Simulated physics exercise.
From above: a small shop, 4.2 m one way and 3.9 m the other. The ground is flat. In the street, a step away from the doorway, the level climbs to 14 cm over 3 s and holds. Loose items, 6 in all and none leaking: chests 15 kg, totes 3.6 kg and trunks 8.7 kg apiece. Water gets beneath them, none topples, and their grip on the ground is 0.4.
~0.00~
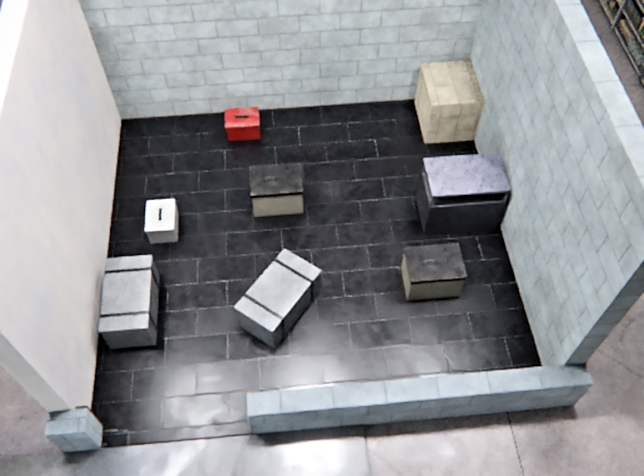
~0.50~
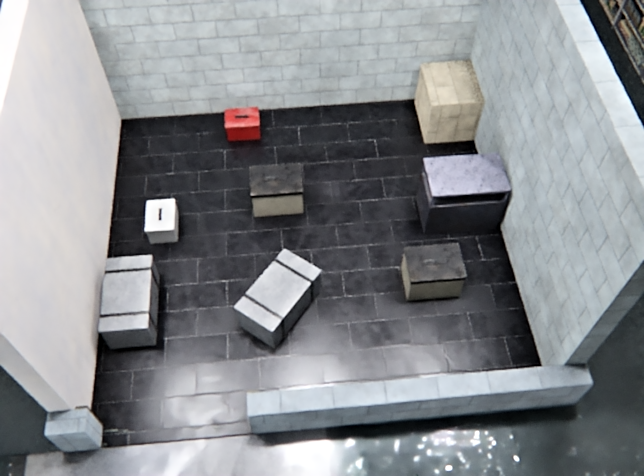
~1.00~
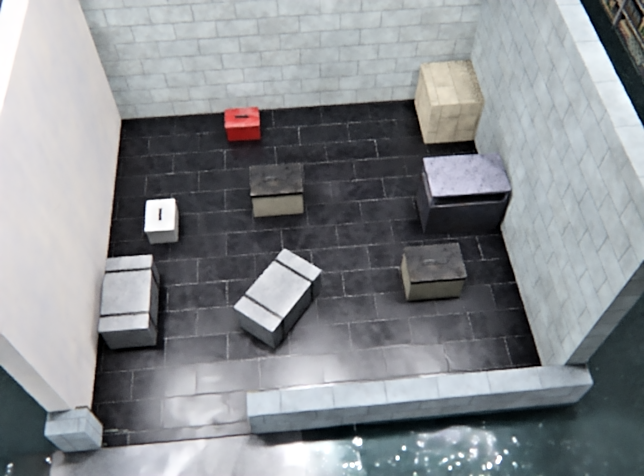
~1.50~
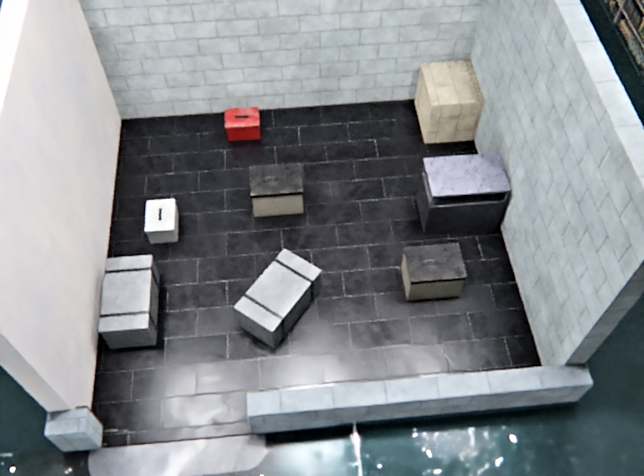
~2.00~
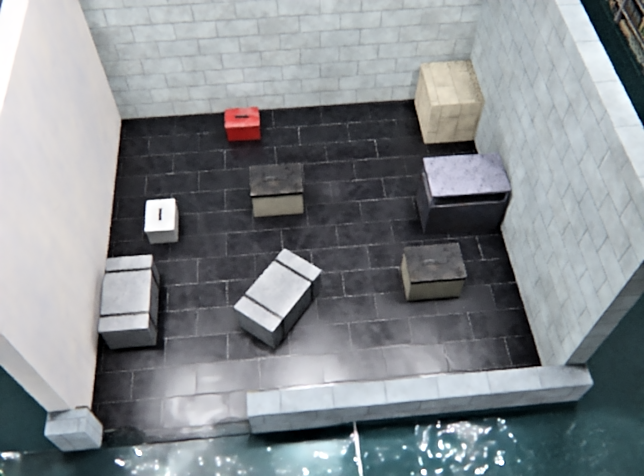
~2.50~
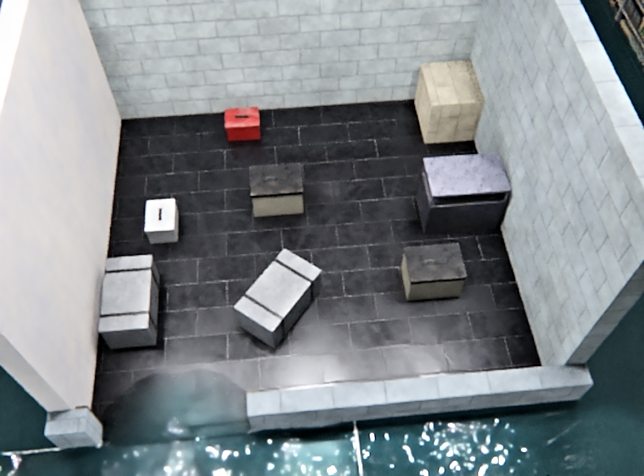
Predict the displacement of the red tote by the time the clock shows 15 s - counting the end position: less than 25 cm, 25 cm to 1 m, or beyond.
The red tote travels far.
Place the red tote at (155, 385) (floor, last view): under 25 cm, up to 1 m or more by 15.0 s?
It travels far.
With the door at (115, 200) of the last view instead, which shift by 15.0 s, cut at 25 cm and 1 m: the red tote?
In that case the red tote travels far.
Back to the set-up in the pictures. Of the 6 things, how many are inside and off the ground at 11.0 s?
4 of them.
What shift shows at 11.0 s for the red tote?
About 250 cm.
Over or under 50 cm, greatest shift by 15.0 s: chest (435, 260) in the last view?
Answer: Under.
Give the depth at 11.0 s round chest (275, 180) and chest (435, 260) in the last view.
About 5 and 3 cm.
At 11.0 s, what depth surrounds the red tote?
About 10 cm.
After 3.5 s the red tote is near (242, 117), 0.0 m from its start, aground; 0 afloat.
After 6.8 s the red tote is near (290, 104), 0.6 m from its start, afloat; 3 afloat.
After 11.0 s the red tote is near (466, 136), 2.6 m from its start, afloat; 4 afloat.
After 15.0 s the red tote is near (463, 143), 2.6 m from its start, afloat; 5 afloat.
